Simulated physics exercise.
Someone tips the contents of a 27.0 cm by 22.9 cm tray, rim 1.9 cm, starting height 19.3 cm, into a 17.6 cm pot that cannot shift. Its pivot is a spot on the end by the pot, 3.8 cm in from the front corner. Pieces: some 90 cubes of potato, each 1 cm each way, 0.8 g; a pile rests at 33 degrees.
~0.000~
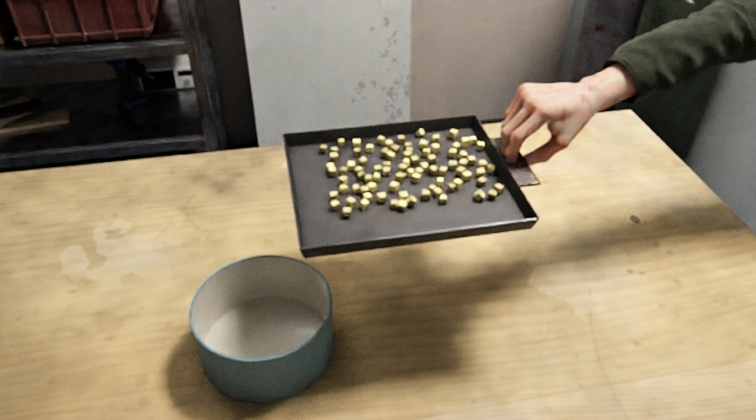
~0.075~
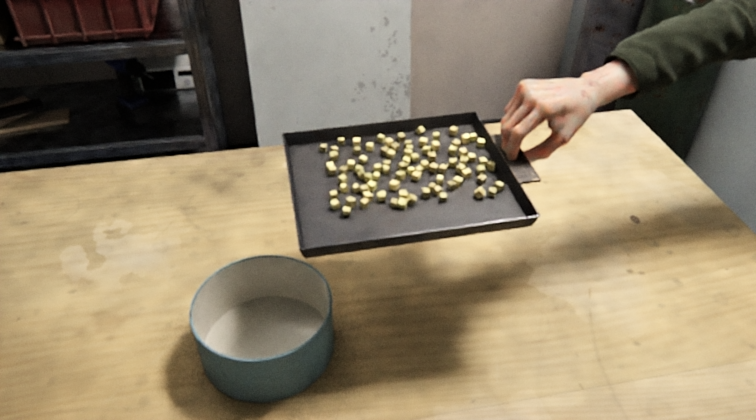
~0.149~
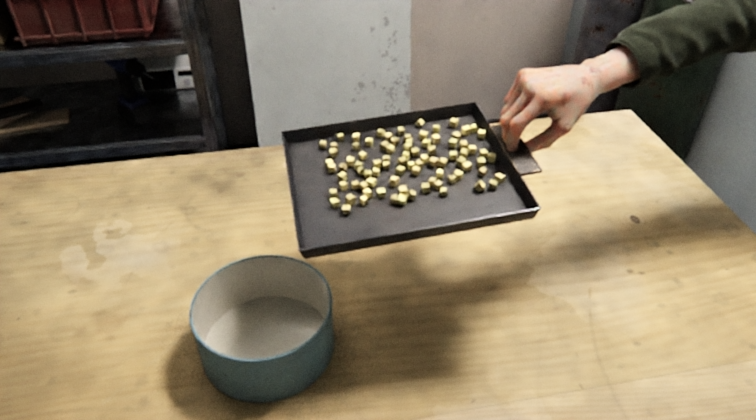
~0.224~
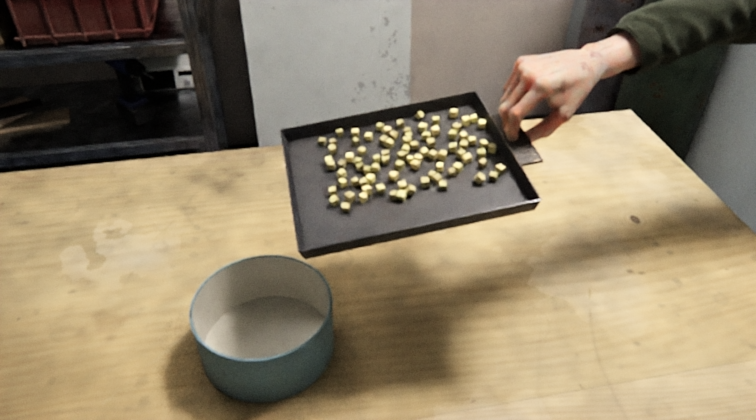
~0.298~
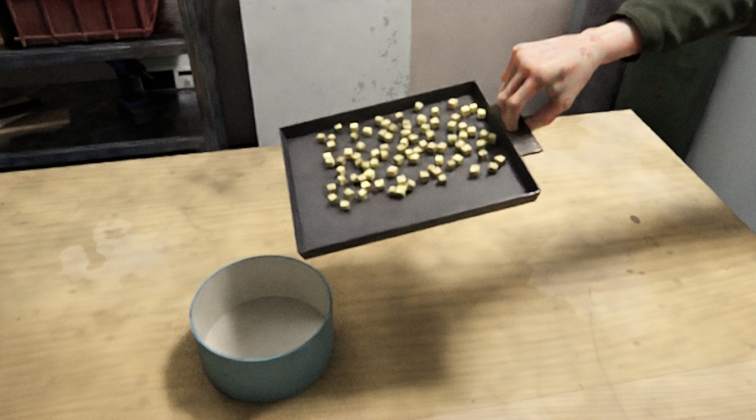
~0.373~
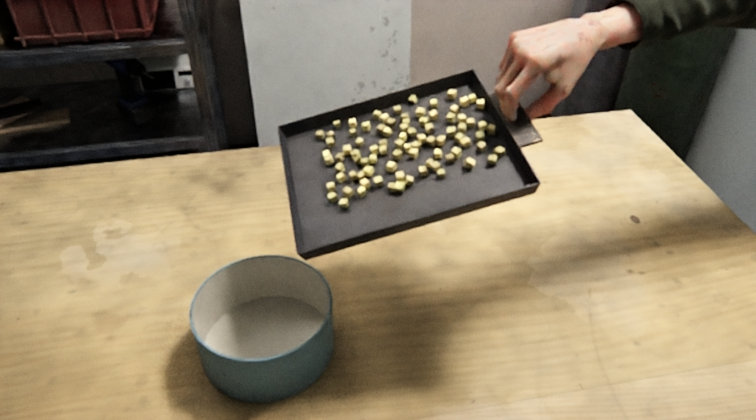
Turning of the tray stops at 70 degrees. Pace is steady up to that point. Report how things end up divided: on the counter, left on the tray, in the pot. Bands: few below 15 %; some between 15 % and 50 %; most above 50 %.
Counter: Few; tray: Most; pot: Some.
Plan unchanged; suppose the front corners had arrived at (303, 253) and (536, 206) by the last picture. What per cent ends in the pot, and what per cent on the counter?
In the pot: 10 per cent; on the counter: 30 per cent.
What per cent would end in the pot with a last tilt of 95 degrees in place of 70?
It would land at about 90 percent.
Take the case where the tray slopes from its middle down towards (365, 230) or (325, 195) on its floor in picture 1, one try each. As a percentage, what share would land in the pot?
First try: About 20 percent; second try: About 10 percent.
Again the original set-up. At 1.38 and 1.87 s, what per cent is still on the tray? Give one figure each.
In order, 65 and 60.
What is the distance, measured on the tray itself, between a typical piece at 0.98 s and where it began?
Roughly 7 cm.
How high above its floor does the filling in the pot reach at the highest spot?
Some 1.0 cm above the floor.
After 0.98 s, tilt 40 degrees; the tray holds 100 %, the pot 0 %.
After 1.38 s, tilt 58 degrees; the tray holds 65 %, the pot 20 %.
After 1.87 s, tilt 70 degrees; the tray holds 60 %, the pot 30 %.
At rest (2.7 s), counter 5 %, tray 60 %, pot 35 %.
